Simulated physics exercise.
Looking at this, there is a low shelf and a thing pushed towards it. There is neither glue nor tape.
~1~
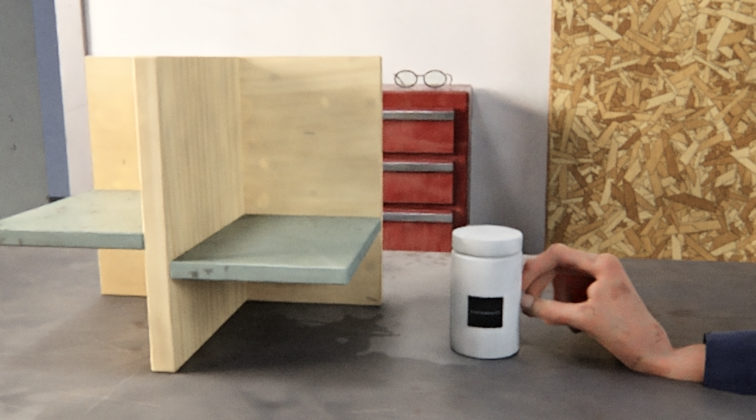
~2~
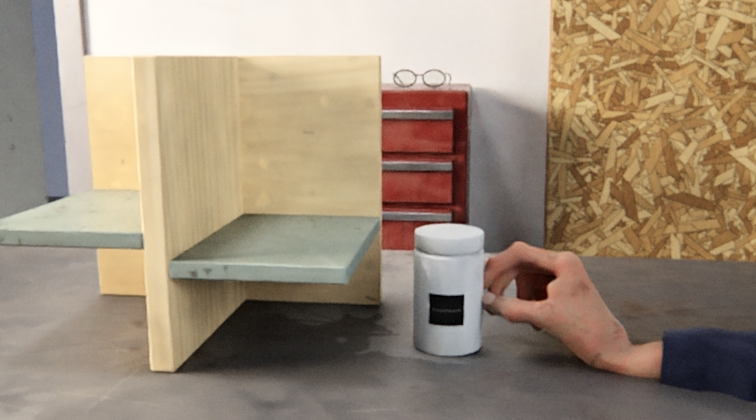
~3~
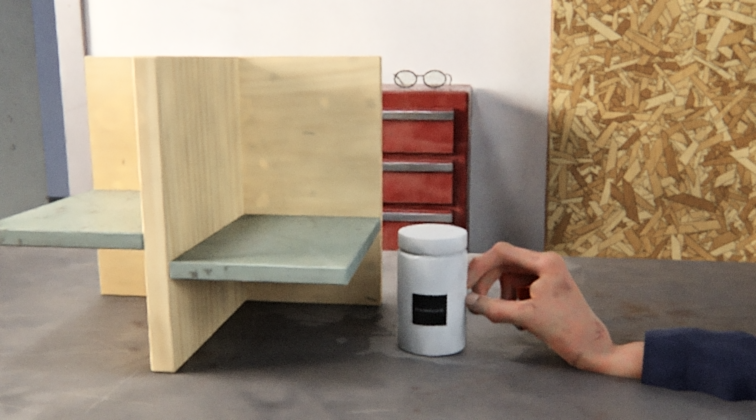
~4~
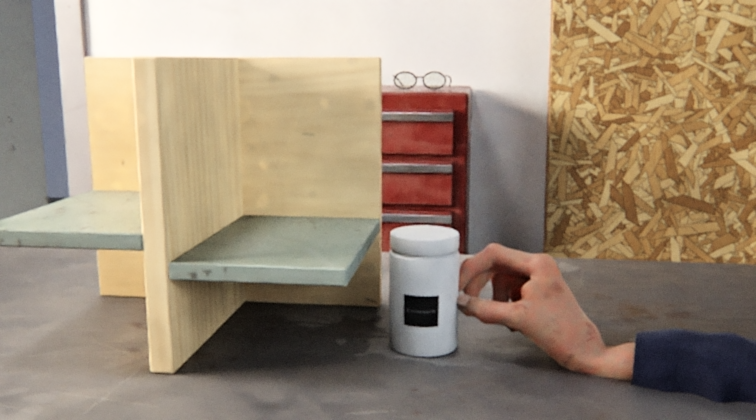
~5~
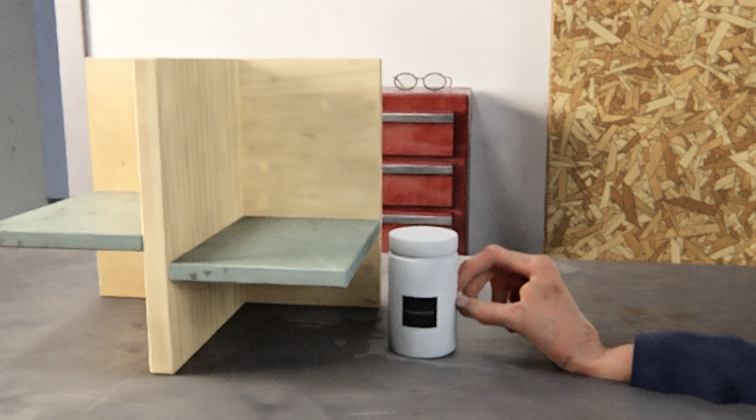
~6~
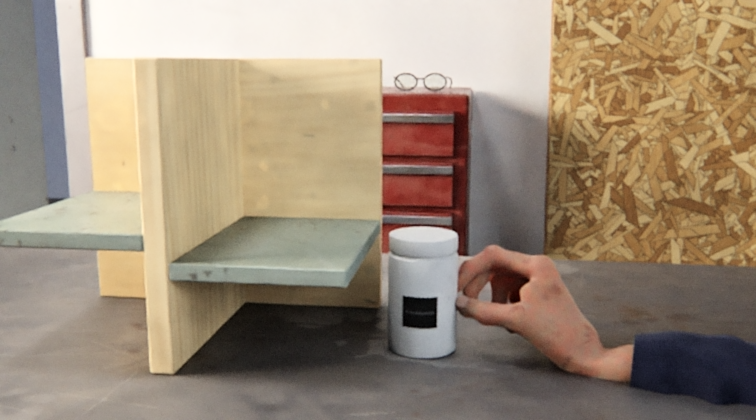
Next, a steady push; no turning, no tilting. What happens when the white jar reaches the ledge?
It hits the ledge and stops.
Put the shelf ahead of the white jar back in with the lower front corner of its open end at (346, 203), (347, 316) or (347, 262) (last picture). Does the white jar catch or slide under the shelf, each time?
Lab note - height 1: Passes; height 2: Jams; height 3: Jams.
Then, 0.20 s on from there, white jar sliding up to the opening near (413, 291).
Then, 0.26 s on from there, white jar sliding up to the opening near (401, 290).
Then, 0.76 s on from there, white jar stopped at the opening near (399, 290).
In the end, the white jar stops at the shelf, near (399, 290).
